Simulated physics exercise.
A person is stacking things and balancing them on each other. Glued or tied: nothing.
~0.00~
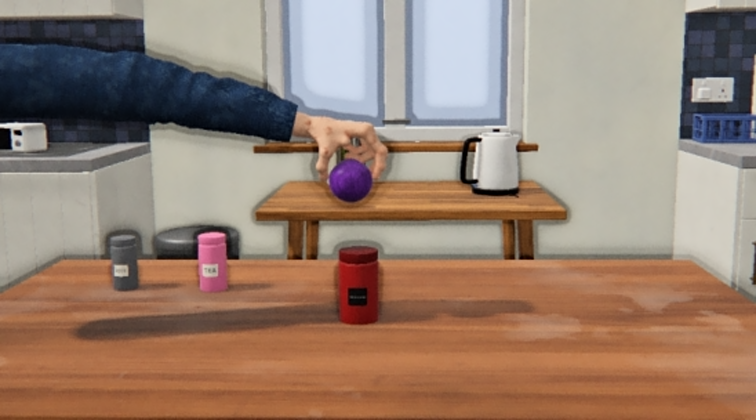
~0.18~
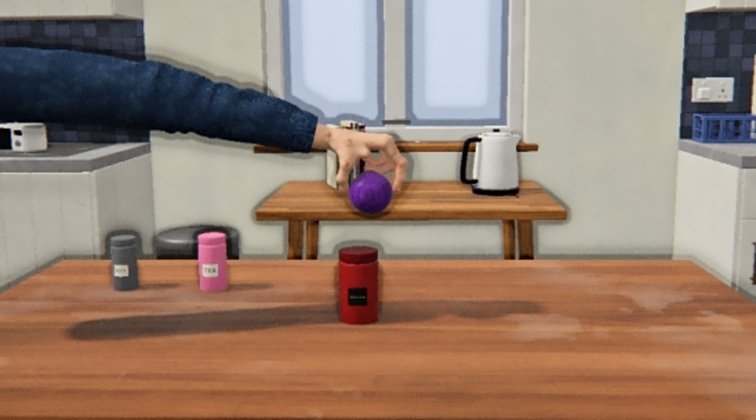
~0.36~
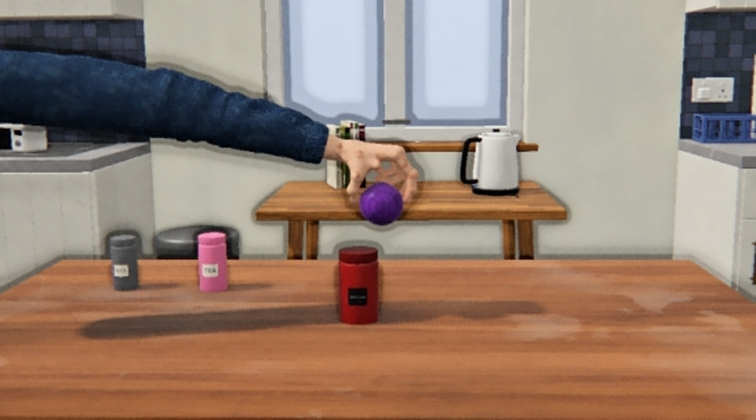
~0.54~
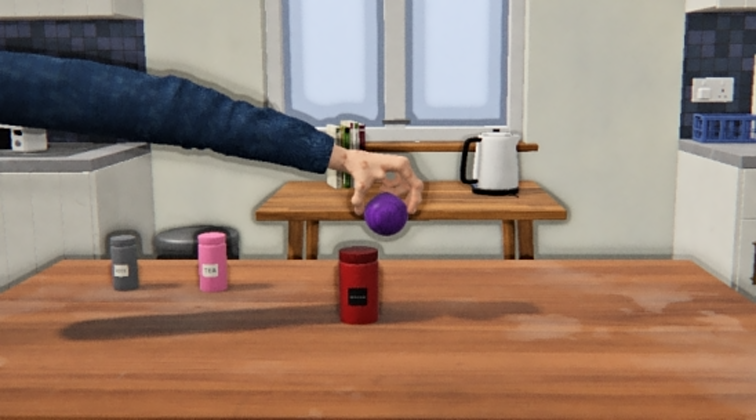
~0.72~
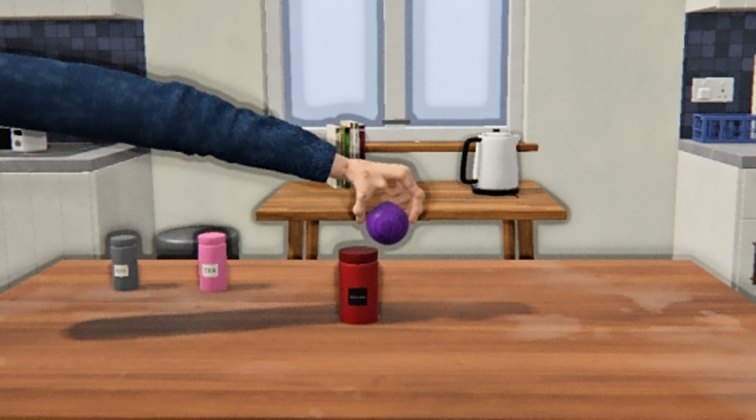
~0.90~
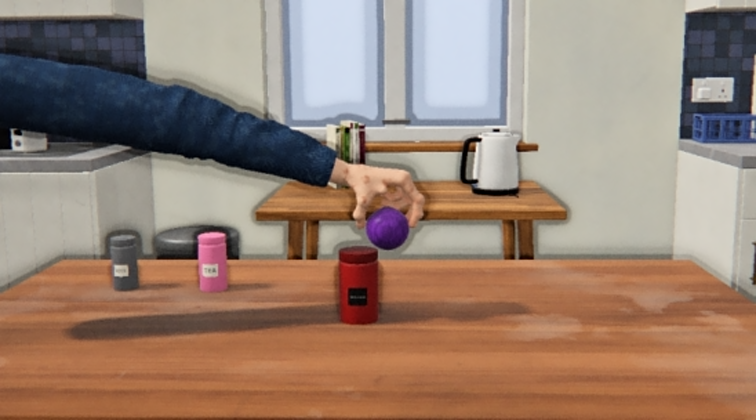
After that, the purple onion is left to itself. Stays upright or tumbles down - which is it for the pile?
In the end the pile is left disturbed.
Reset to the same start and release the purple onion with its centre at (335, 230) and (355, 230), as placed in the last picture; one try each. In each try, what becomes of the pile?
It caves in in the first case and survives in the second case.
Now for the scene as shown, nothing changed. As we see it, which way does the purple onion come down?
Rightwards.
After 1.20 s, purple onion now fallen.
After 1.40 s, nothing new.
After 2.80 s, purple onion resting near (430, 299).
In the end (4.0 s), fallen, purple onion; the other 3 unmoved. At the end, from the last picture's camera, purple onion near (430, 299). The pile comes apart.
